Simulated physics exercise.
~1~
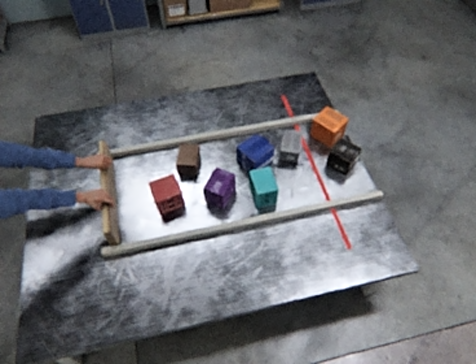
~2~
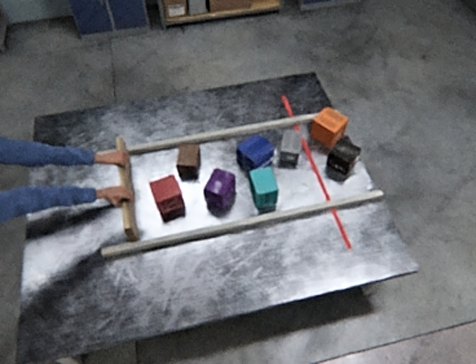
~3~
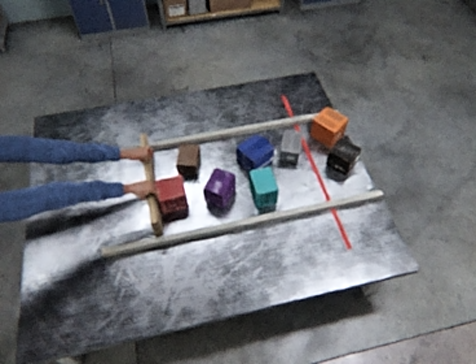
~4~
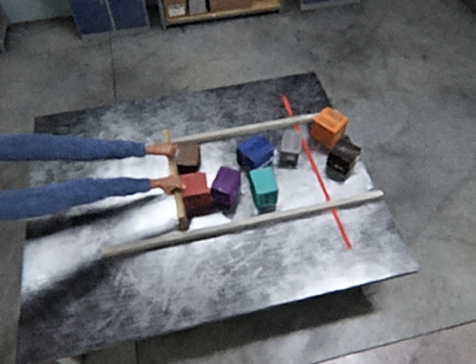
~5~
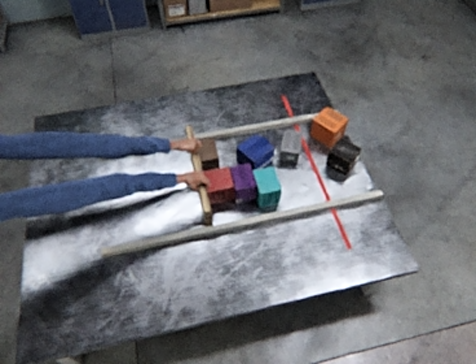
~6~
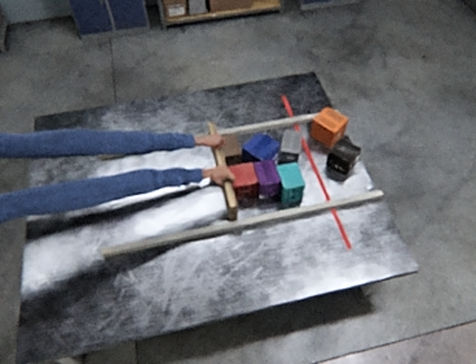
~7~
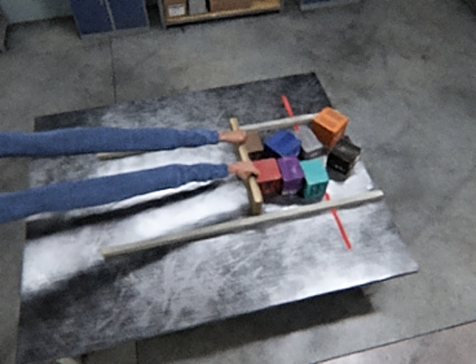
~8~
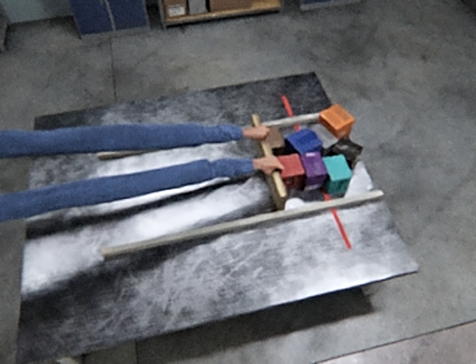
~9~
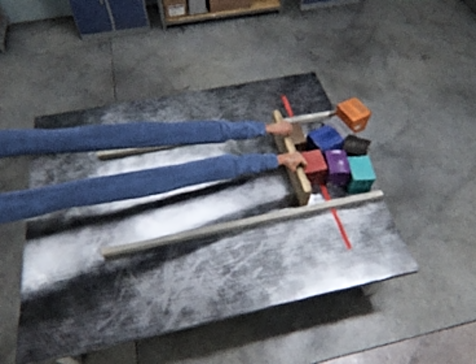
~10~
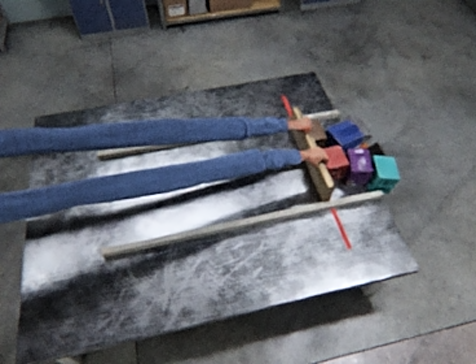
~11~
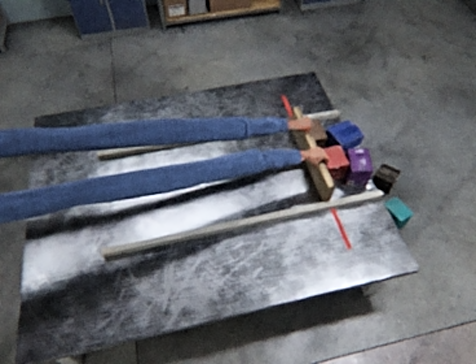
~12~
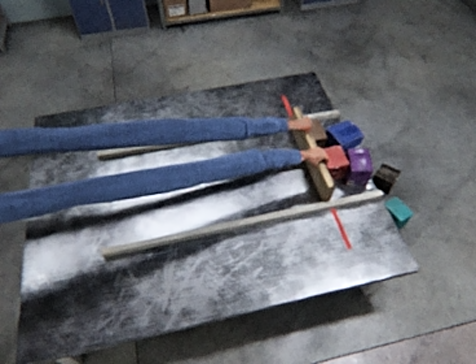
The clip opens on eight colourful box-like parcels and tubs scattered between two battens on a low platform, with two hands holding a plank at the left. The hands push the plank steadily right, and it gathers the red crate, then the purple box, brown crate and turquoise crate. The growing cluster presses into the blue, grey, black and orange pieces near the right end. As the plank reaches the red tape, the orange, grey, black and turquoise ones go over the edge. The plank stops there, with the red, purple and blue pieces still bunched ahead of it.
